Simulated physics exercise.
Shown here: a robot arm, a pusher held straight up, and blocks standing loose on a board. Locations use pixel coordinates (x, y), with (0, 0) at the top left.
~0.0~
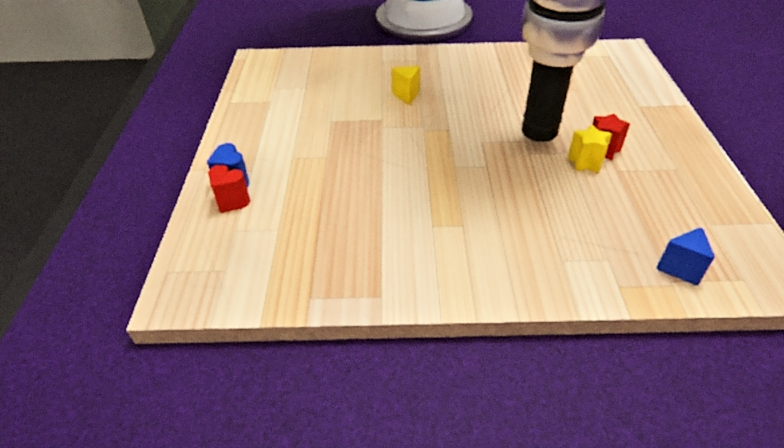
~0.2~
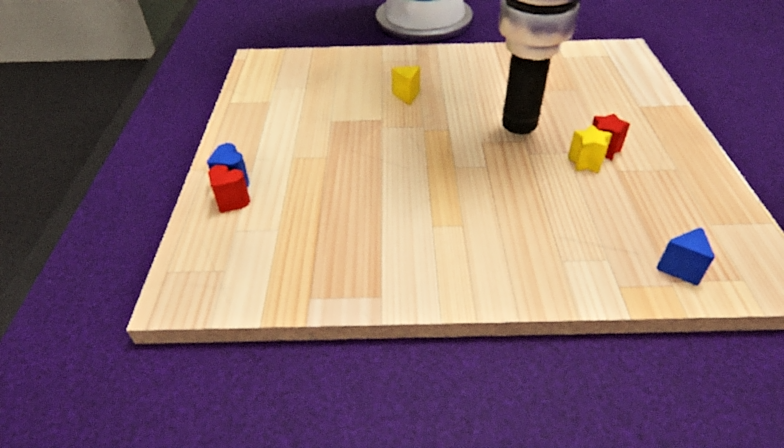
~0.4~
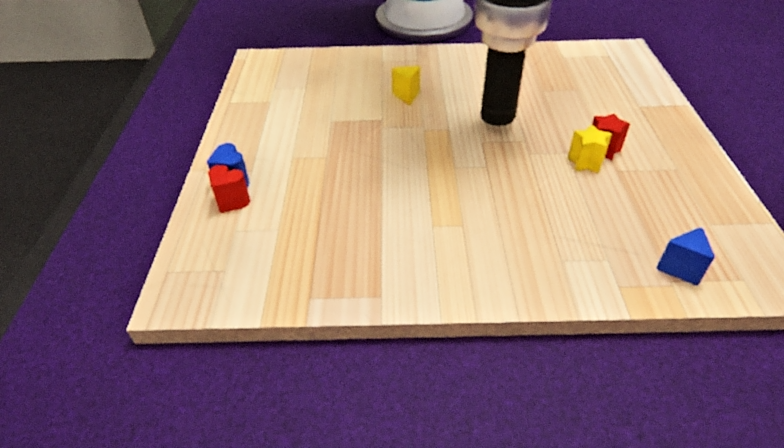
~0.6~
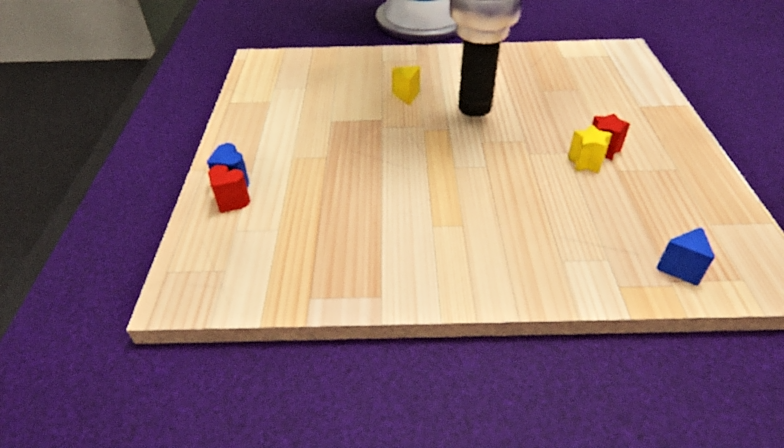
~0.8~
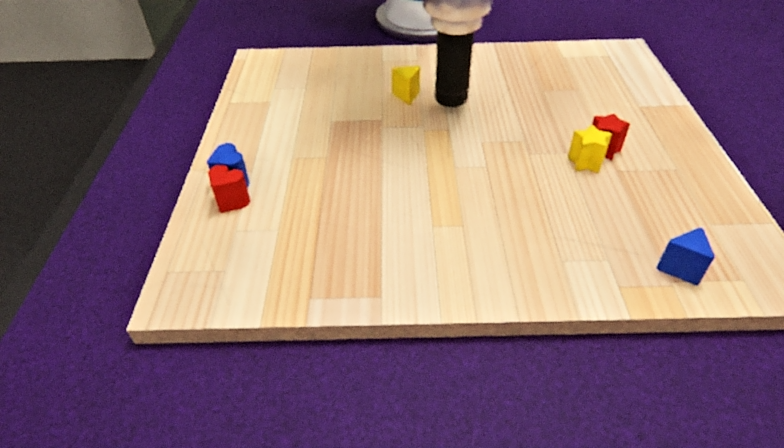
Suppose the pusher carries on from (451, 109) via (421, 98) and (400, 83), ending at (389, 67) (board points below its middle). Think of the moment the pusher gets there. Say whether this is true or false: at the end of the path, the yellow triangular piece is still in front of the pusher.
This is false.
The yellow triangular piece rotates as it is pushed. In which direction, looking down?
It twists against the clock when seen from above.
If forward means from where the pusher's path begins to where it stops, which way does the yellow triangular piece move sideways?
It moves left.
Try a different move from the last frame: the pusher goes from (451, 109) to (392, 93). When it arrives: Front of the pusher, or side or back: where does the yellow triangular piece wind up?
Still in front.
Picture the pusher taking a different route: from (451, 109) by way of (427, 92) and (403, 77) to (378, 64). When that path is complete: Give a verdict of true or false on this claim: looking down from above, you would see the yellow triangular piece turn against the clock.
That claim is true.
The first path, step by step. One third of the way, pusher (420, 87); yellow triangular piece (397, 67).
Two thirds of the way, pusher (399, 73); yellow triangular piece (374, 59), turned 30° anticlockwise.
At the end, pusher (389, 57); yellow triangular piece (373, 59), turned 40° anticlockwise.
